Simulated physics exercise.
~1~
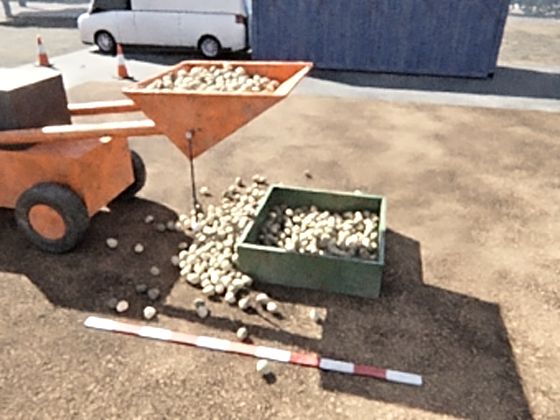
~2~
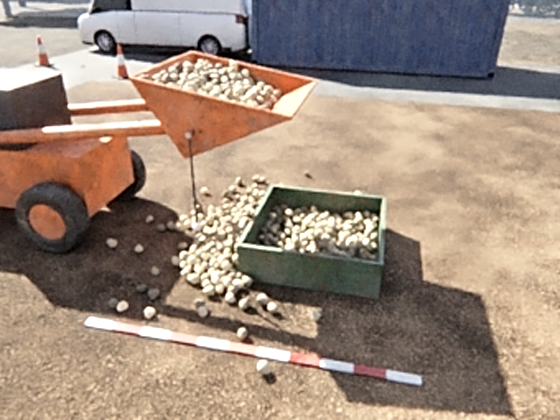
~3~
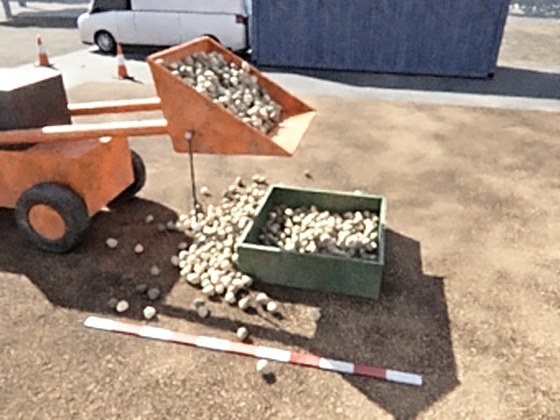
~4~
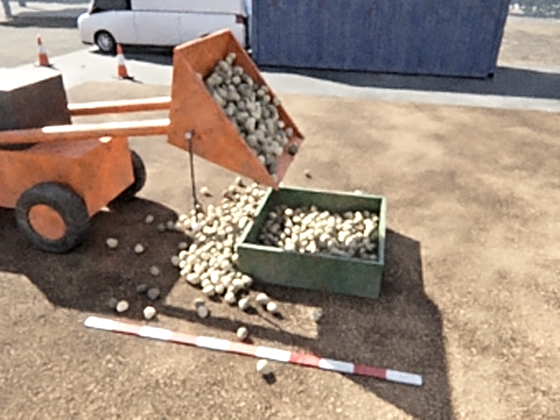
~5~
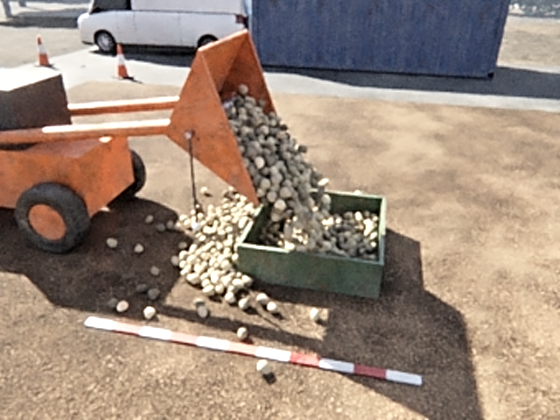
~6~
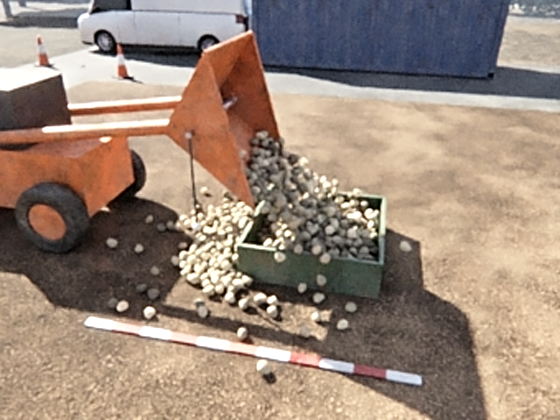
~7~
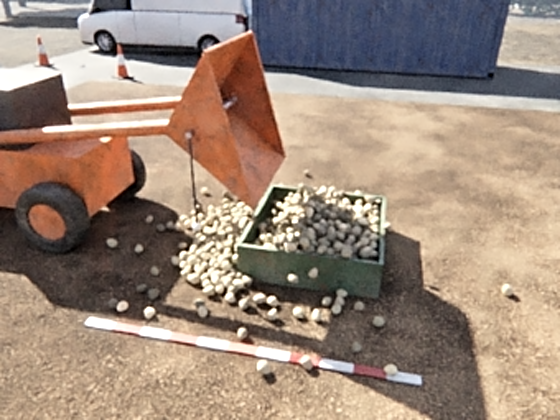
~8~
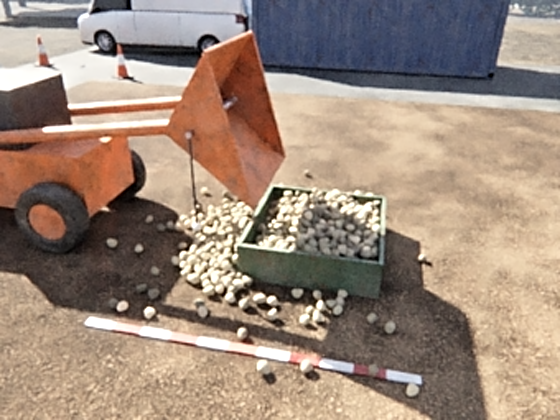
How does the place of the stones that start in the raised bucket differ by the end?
They begin up in the orange bucket and end lower and farther right, mostly heaped in the green bin, with a few scattered on the ground around it.
